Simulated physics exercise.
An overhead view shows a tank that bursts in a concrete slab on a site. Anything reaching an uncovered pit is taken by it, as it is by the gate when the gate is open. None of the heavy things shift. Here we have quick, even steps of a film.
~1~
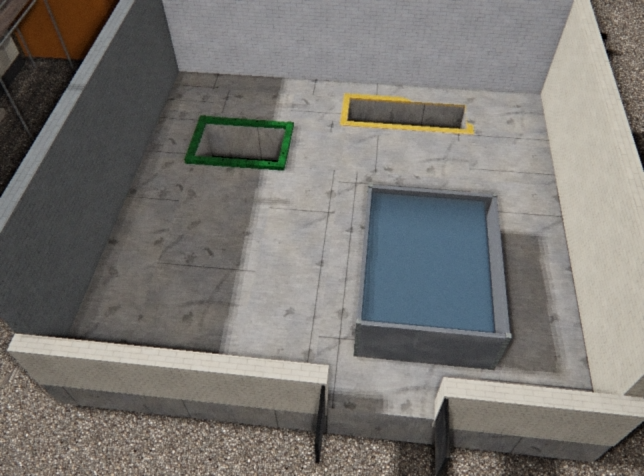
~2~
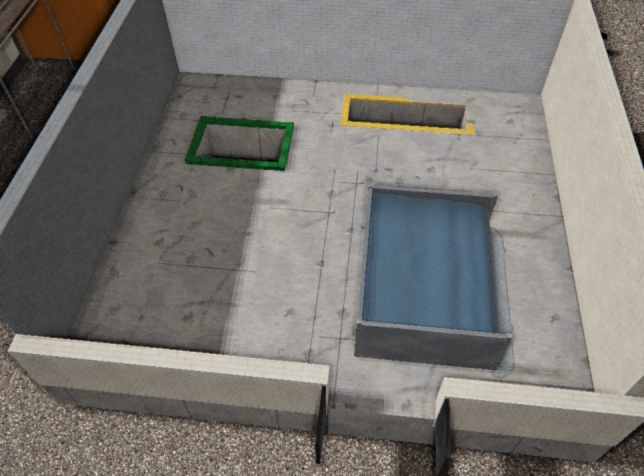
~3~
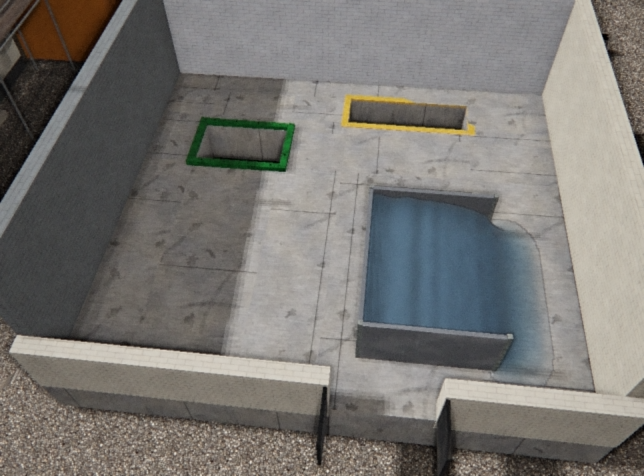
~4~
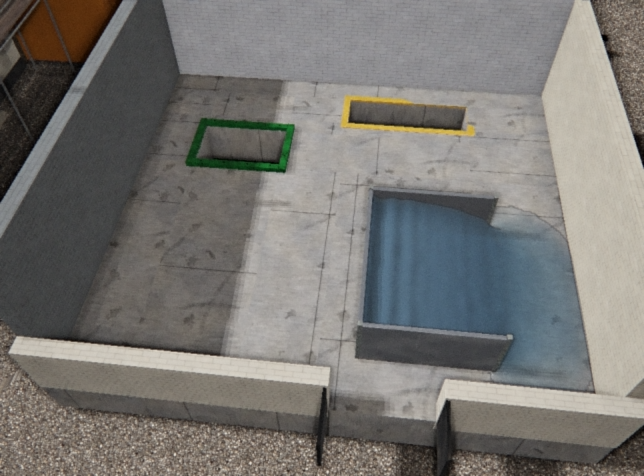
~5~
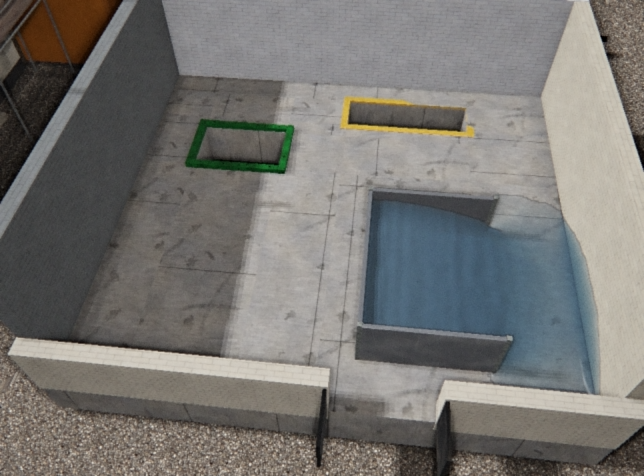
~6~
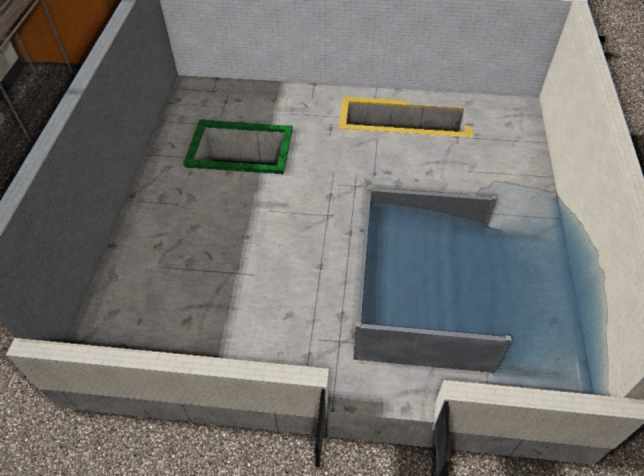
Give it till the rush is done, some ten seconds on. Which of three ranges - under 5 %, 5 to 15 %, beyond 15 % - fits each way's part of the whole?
The gate holds five to fifteen per cent. The green pit never reaches five per cent. The yellow pit clears fifteen per cent.
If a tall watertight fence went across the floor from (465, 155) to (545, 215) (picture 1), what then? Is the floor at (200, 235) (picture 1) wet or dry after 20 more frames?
That spot: Spared.
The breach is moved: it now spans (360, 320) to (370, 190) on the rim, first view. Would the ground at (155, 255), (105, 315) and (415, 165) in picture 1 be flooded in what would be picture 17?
Going point by point: Waterlogged, waterlogged, left unwetted.
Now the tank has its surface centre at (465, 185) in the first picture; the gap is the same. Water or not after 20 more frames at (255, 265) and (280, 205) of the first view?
Reading them in sequence: Drenched, followed by high and dry.
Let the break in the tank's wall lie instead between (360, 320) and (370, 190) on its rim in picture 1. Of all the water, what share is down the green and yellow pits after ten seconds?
Green 6 %, yellow 14 %.
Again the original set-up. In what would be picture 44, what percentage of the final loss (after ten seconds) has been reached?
It should be close to 65 percent by then.
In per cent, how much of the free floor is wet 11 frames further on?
Near 30 in a hundred.
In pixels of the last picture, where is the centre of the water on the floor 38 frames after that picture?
My guess is about (420, 253).
A moment on, water covers 15 % of the floor; the gate 0 %, the green pit 0 %, the yellow pit 0 %.
Next, water covers 30 % of the floor; the gate 0 %, the green pit 0 %, the yellow pit 1 %.
Then, water covers 50 % of the floor; the gate 3 %, the green pit 0 %, the yellow pit 8 %.
Later, water covers 65 % of the floor; the gate 6 %, the green pit 0 %, the yellow pit 22 %.
In the end, water covers 85 % of the floor; the gate 8 %, the green pit 0 %, the yellow pit 33 %.
